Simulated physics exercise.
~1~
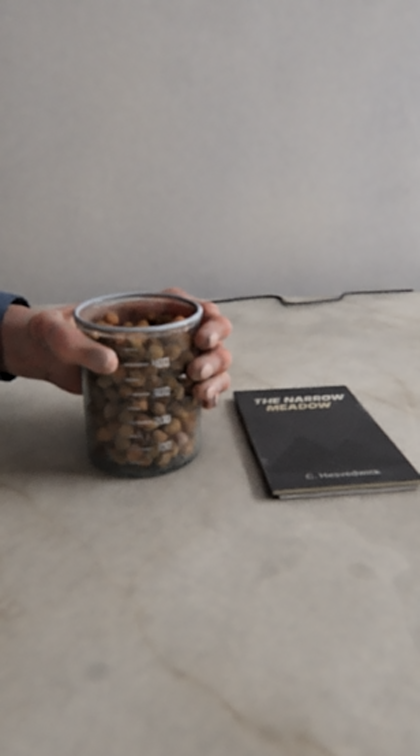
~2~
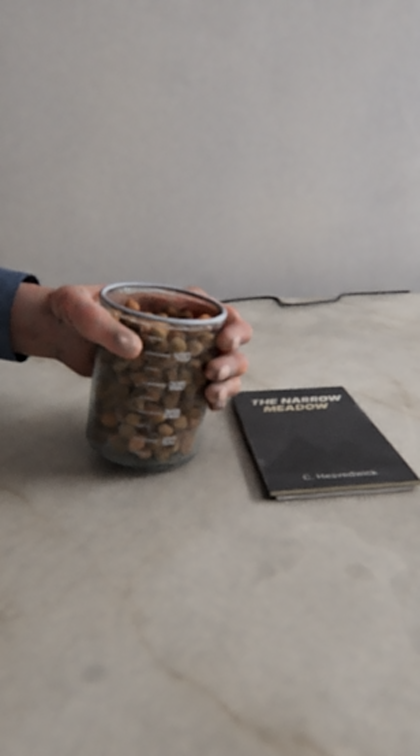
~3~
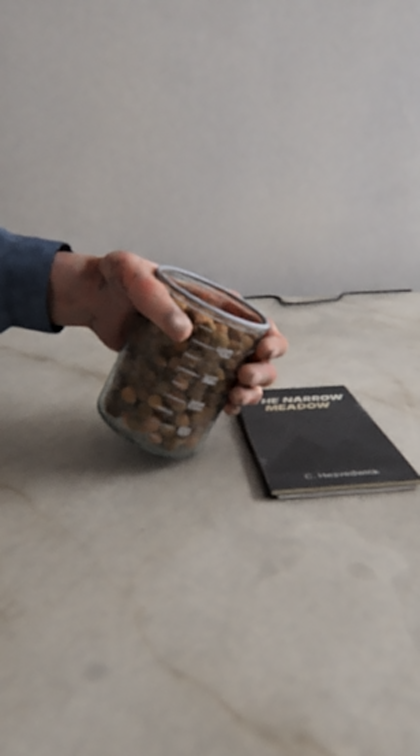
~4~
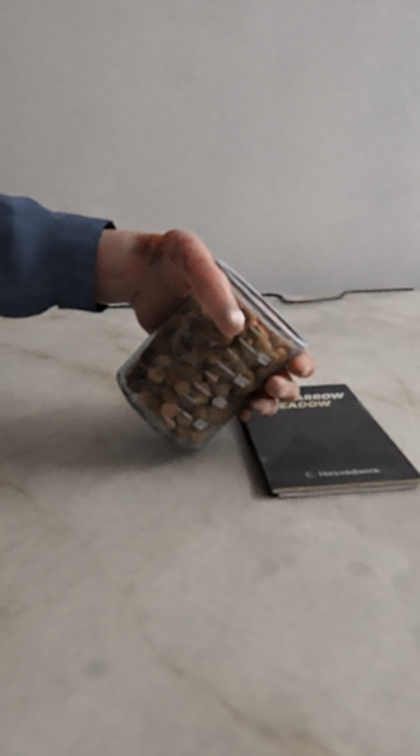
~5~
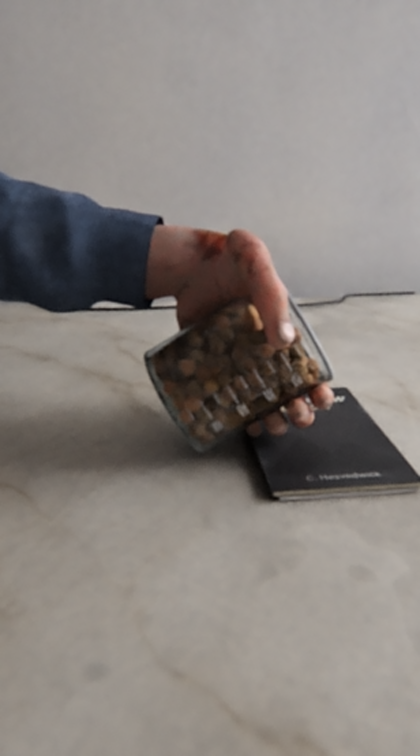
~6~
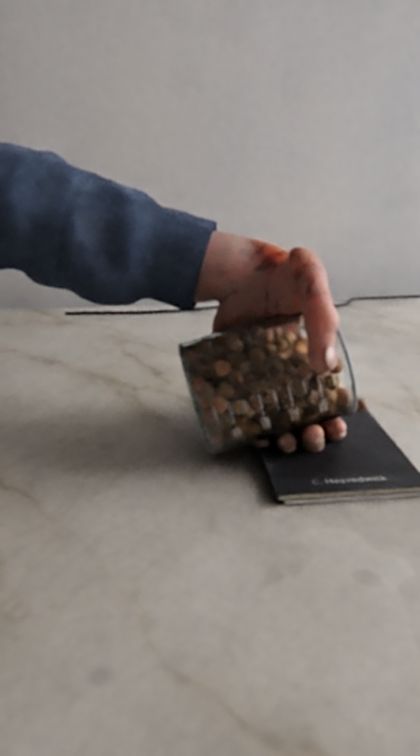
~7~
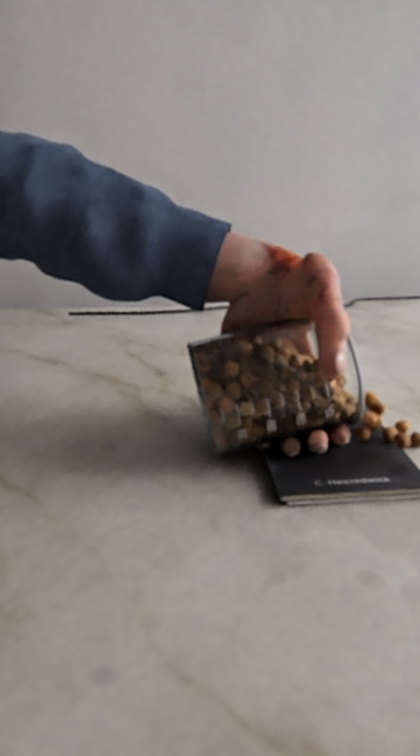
The clip shows a hand lifting an open clear beaker of roasted chickpeas from a pale surface, moving it right while tipping it onto its side against a dark book titled The Narrow Meadow, where a small part of the chickpeas spills out to the right.
